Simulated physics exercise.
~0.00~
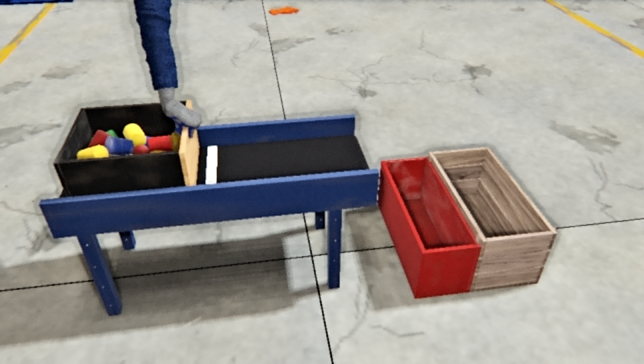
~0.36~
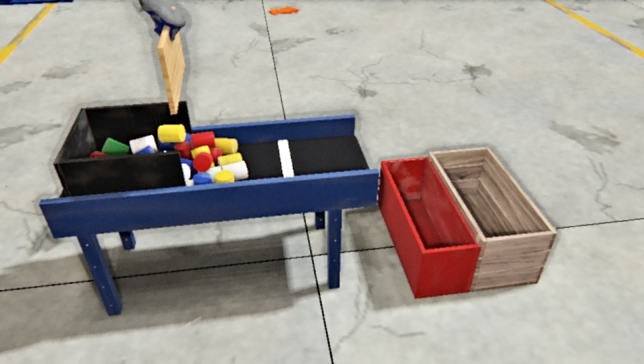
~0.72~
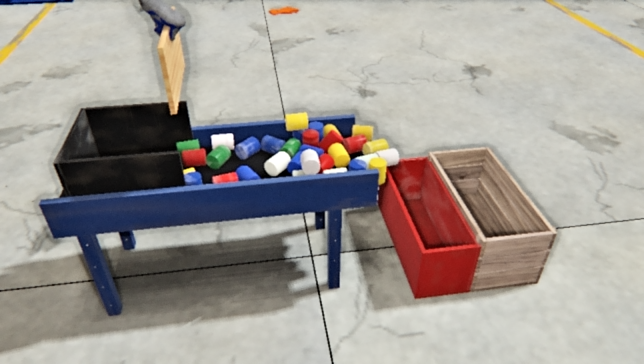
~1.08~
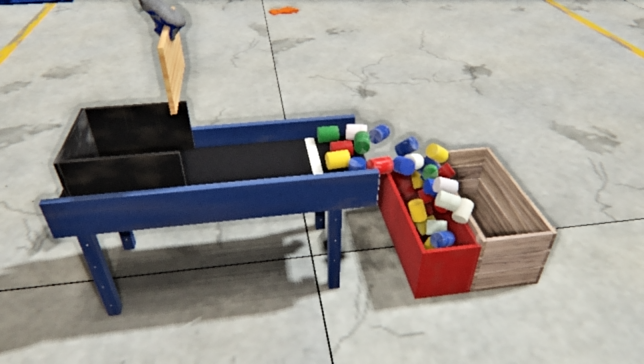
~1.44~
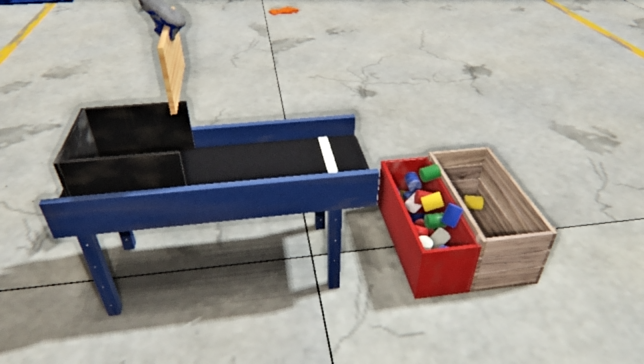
On a concrete floor, a gloved hand lifted the gate of a black pen, and a heap of colourful jars rode the belt rightward and tumbled off the end, mostly landing in the red tub, with a few in the wooden tote beyond.
